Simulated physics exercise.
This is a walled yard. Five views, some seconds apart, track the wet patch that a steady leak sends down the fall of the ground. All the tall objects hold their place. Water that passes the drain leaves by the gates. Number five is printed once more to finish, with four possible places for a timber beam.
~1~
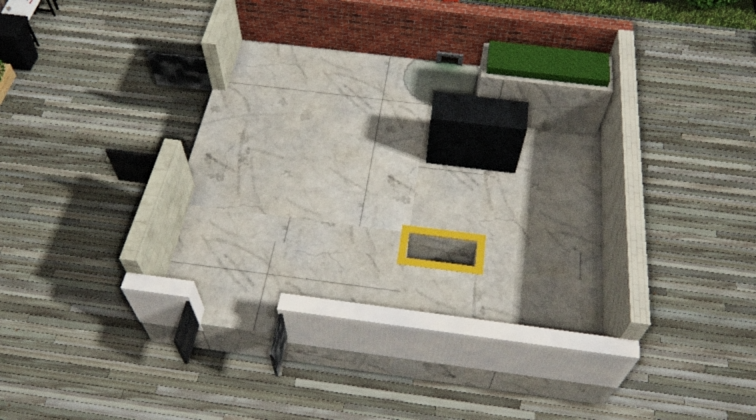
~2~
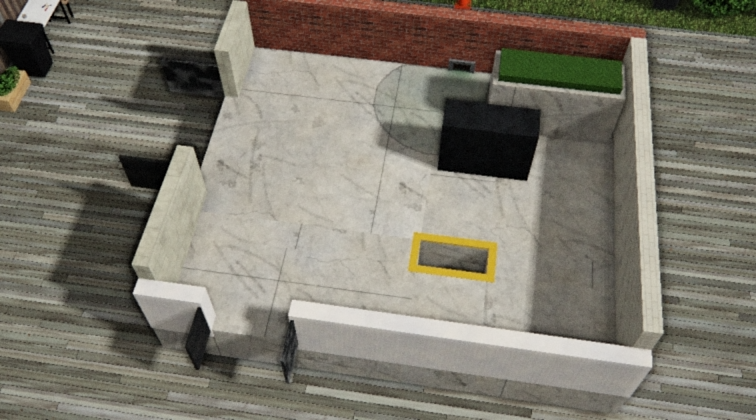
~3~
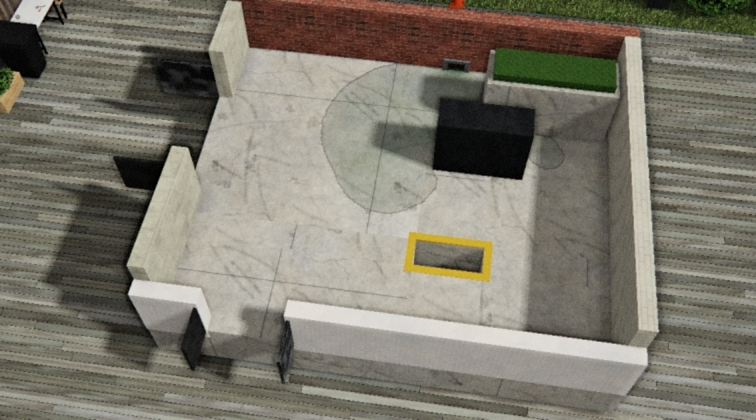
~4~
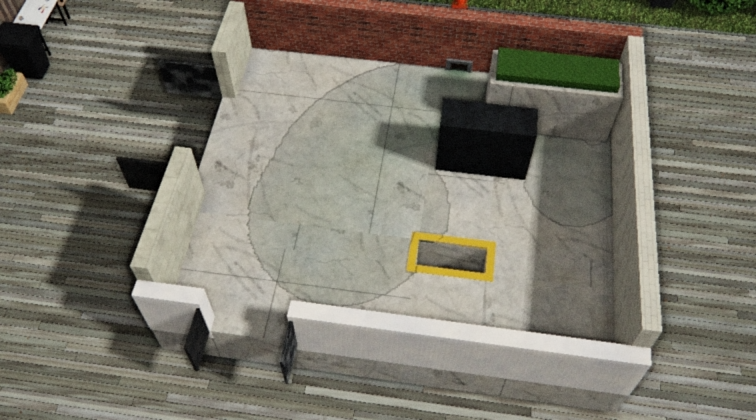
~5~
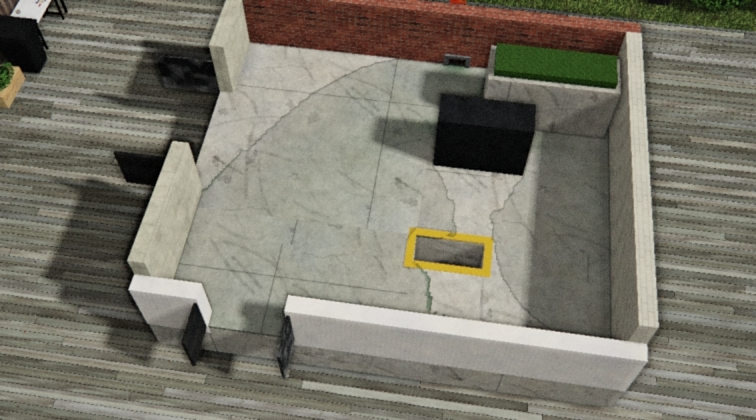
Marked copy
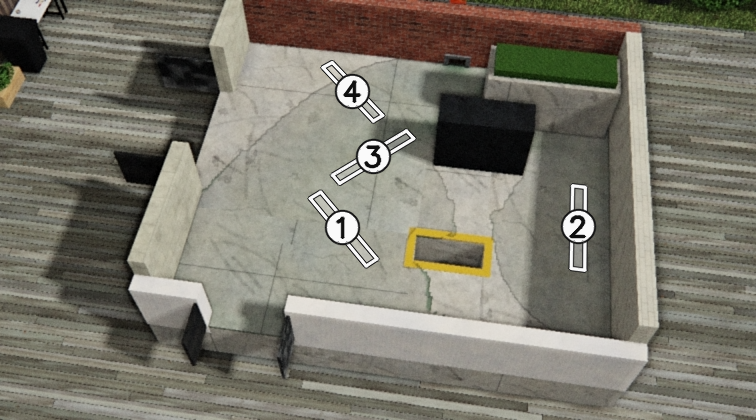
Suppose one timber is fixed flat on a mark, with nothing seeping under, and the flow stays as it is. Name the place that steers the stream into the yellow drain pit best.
Use position 1.
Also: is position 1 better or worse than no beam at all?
Better.
In white, 1 from (315, 195) to (371, 262); 2 from (577, 269) to (579, 186); 3 from (336, 179) to (410, 134); 4 from (327, 65) to (378, 118).
For position 1, about 24 % of the stream goes into the yellow drain pit, about 75 % out by the gates.
For position 2, about 9 % of the stream goes into the yellow drain pit, about 91 % out by the gates.
For position 3, about 10 % of the stream goes into the yellow drain pit, about 89 % out by the gates.
For position 4, about 16 % of the stream goes into the yellow drain pit, about 83 % out by the gates.
